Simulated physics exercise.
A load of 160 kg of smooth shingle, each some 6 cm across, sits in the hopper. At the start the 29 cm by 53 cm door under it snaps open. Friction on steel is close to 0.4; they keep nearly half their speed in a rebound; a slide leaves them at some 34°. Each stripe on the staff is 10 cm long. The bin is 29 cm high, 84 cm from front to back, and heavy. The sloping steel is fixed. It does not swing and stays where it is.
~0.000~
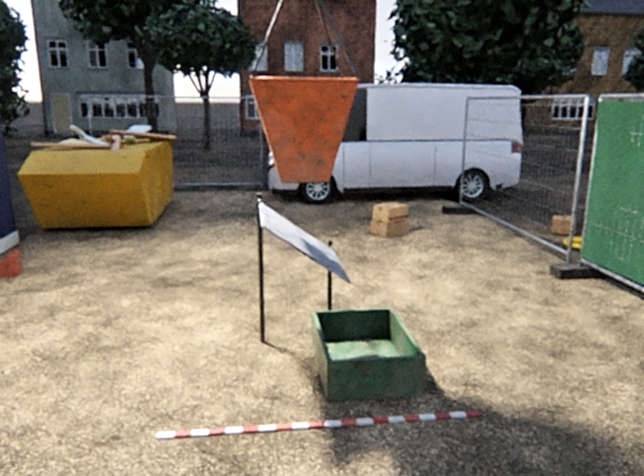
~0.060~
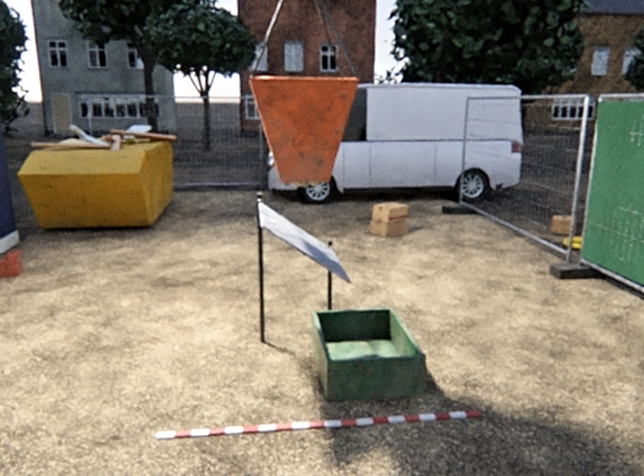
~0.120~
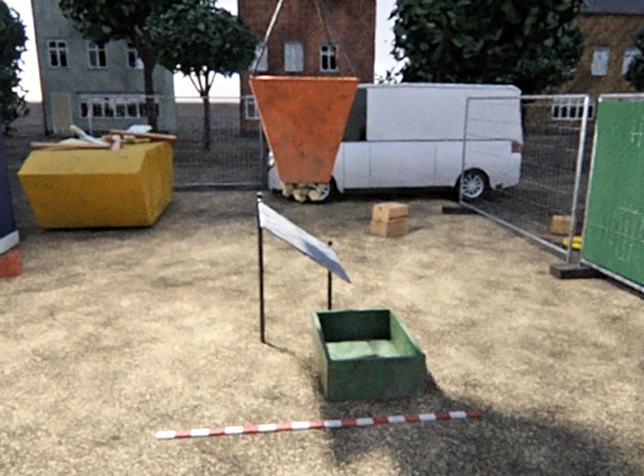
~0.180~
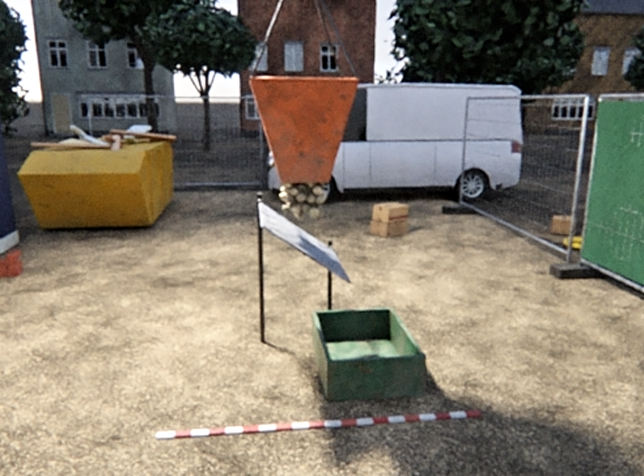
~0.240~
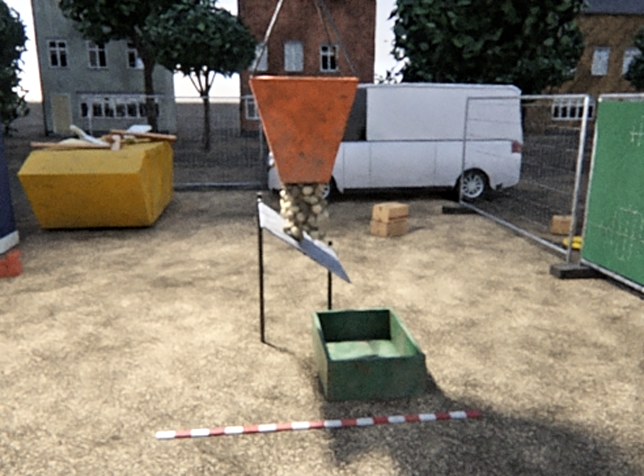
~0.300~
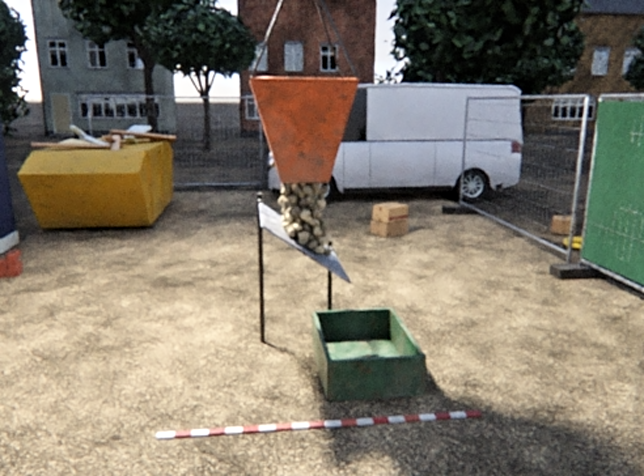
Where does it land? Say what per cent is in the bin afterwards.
Roughly 46 per cent ends in the bin.
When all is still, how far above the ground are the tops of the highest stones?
Some 24 cm high.
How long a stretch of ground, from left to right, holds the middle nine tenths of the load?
About 150 cm.
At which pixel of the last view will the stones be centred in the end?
Near (394, 362).
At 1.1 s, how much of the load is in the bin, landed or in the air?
Some 45 per cent.
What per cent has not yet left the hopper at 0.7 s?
Roughly 0 per cent is still inside.
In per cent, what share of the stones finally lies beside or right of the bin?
Near 55 in a hundred.
After 0.7 s, 0 % in the hopper, 45 % on the steel, 9 % falling or lying left of the bin, 32 % falling or lying in the bin, 13 % falling or lying beside or right of the bin; the stones farthest right are at (440, 349).
After 1.1 s, 0 % in the hopper, 5 % on the steel, 2 % falling or lying left of the bin, 46 % falling or lying in the bin, 47 % falling or lying beside or right of the bin; the stones farthest right are at (519, 351).
After 1.7 s, 0 % in the hopper, 1 % falling or lying left of the bin, 46 % falling or lying in the bin, 54 % falling or lying beside or right of the bin; the stones farthest right are at (592, 340).
After 2.6 s, 0 % in the hopper, 1 % falling or lying left of the bin, 46 % falling or lying in the bin, 54 % falling or lying beside or right of the bin; the stones farthest right are at (571, 306).
After 4.5 s, 0 % in the hopper, 1 % left of the bin, 46 % in the bin, 54 % beside or right of the bin; the stones farthest right are at (571, 306).
